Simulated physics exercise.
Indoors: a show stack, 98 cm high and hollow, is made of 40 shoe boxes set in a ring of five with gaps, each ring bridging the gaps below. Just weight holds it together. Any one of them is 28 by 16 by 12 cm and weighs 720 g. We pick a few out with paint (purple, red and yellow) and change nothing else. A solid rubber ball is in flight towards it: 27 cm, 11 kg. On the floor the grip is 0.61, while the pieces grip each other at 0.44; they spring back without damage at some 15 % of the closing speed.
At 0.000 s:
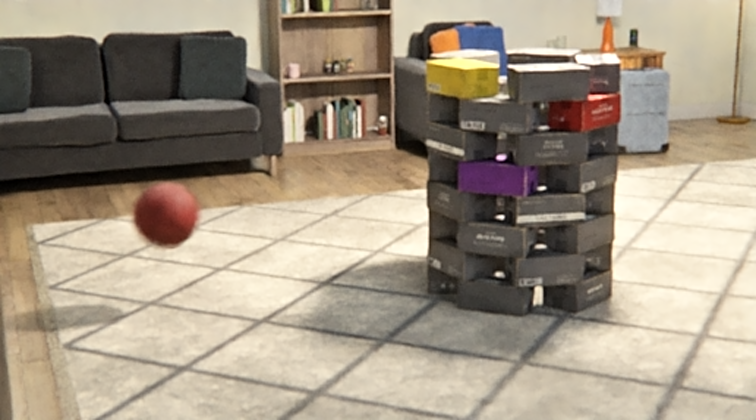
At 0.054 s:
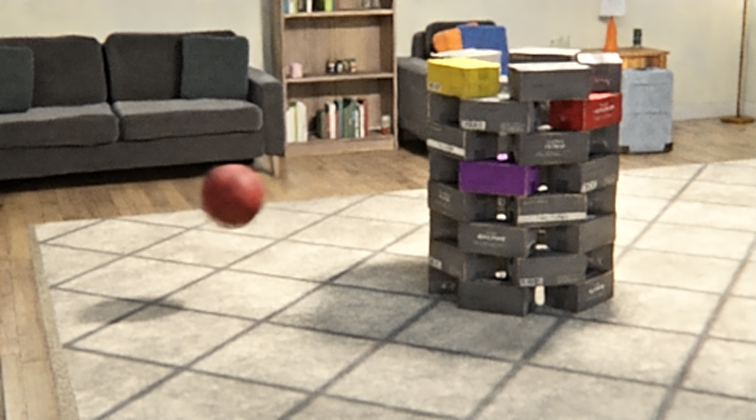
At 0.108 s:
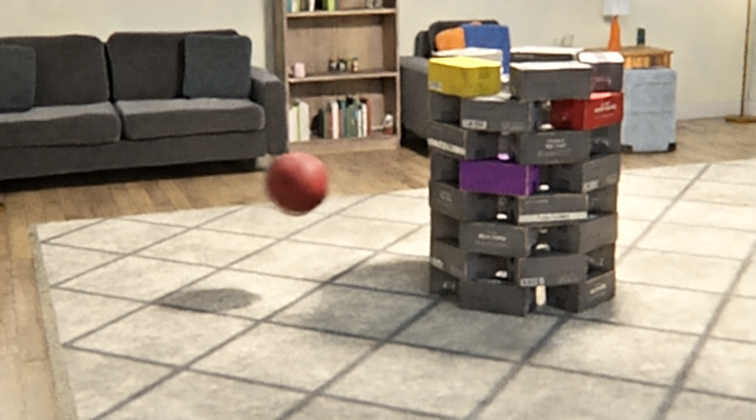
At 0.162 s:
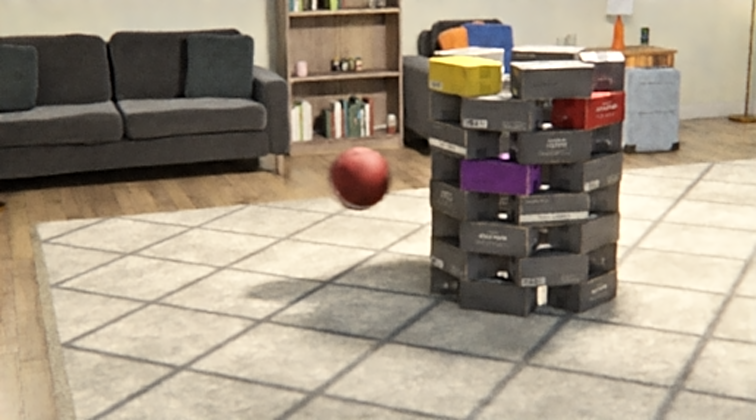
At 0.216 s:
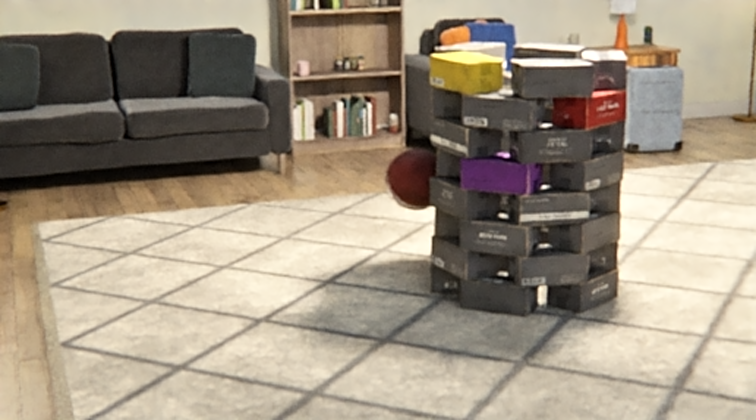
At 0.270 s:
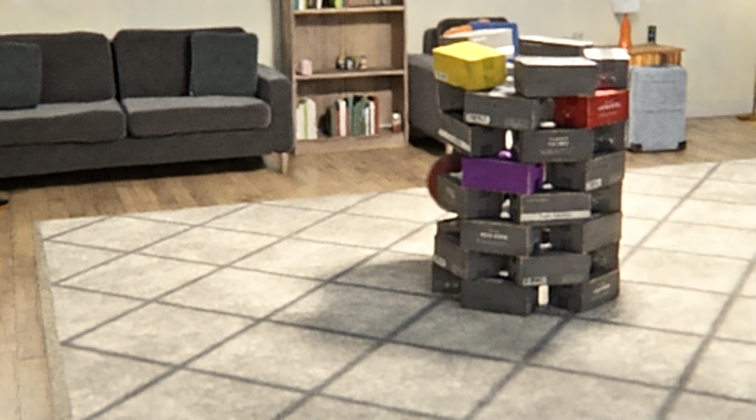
A tall round stack of dark grey shoe boxes, with yellow, purple and red ones facing the viewer, stands on a pale patterned rug in a living room, seen from slightly above. Behind it are a grey sofa, a bookcase and an orange lamp. A red ball flies in from the left, strikes the stack's left side and pushes inward, shifting boxes and tilting the yellow one, as the camera drifts slightly.
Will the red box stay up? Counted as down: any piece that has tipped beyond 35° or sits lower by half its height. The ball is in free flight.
Yes.
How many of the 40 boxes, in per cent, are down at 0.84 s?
It's 30 percent at that point.
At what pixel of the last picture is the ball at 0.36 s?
Pixel position: Around (508, 182).
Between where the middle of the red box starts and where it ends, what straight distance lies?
I'd put it at near 2 cm.
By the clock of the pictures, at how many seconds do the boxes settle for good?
At about 2.0 s.
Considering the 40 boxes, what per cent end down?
Close to 35 per cent of them.
After 0.36 s, ball still moving; none of the 40 boxes down, 23 disturbed; red box unmoved; yellow box leaning 9°.
After 0.54 s, ball still moving; 9 of the 40 boxes down; red box leaning 3°; yellow box shifted 7 cm.
After 0.84 s, ball still moving; 12 of the 40 boxes down; red box unmoved; yellow box leaning 21°.
After 1.32 s, ball still moving; 14 of the 40 boxes down; red box shifted 10 mm; yellow box leaning 50°, 37 cm lower.
At rest (2.3 s), ball rolling away; 14 of the 40 boxes down; red box shifted 10 mm; yellow box on its side; purple box shifted 14 mm. As the last picture would show them, middles, red box near (594, 106), yellow box near (471, 230).
